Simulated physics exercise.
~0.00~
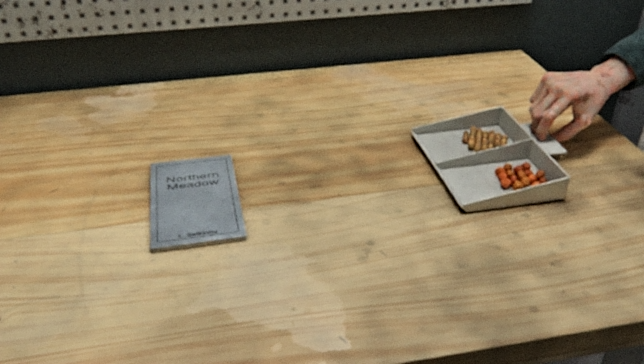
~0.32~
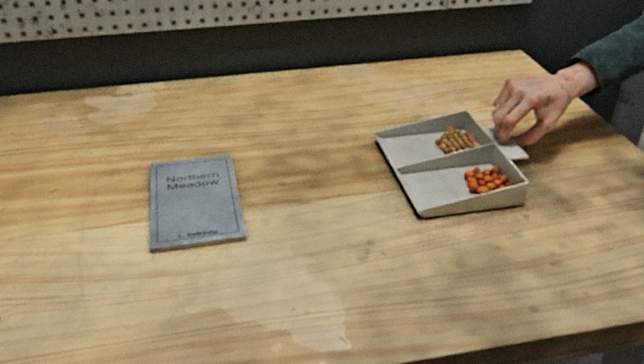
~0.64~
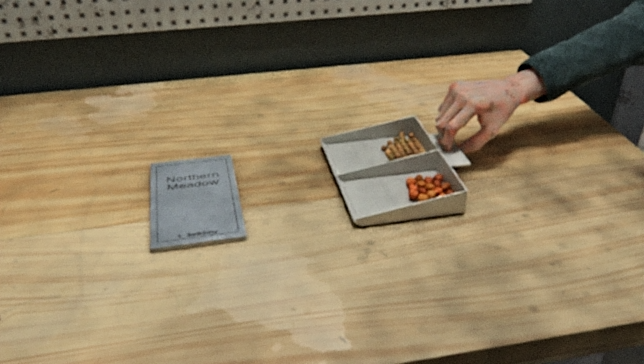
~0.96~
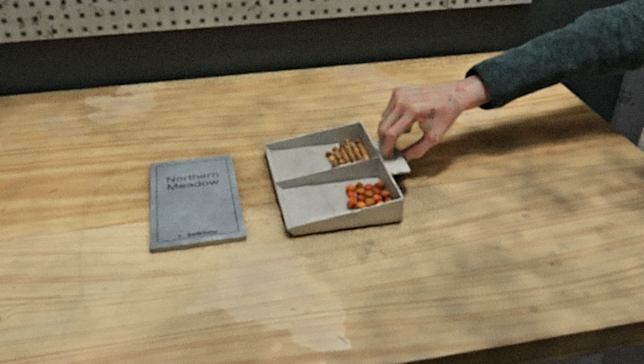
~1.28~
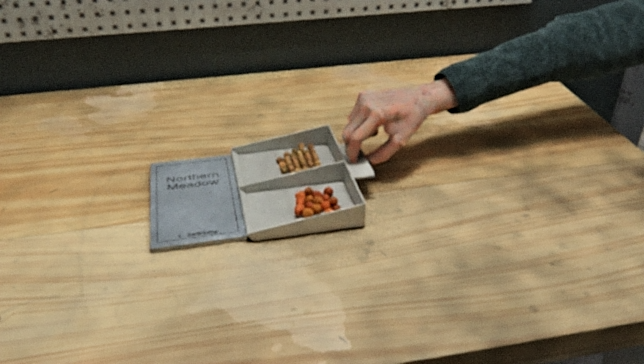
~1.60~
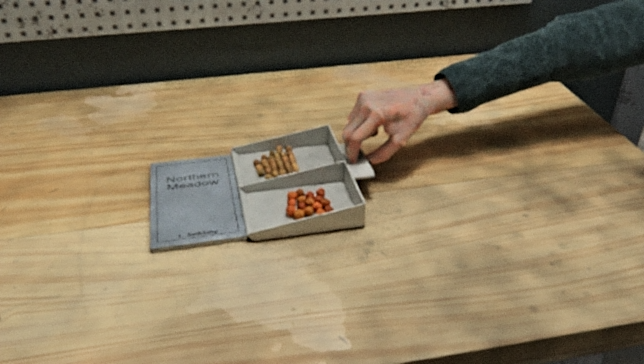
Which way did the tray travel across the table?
The tray moved to the left, toward the thin grey book.
A hand slid a shallow grey tray holding a tan batch and an orange-red batch of small pieces leftward across a wooden table until it stopped against a thin grey book, and both batches shifted toward the book but stayed inside.
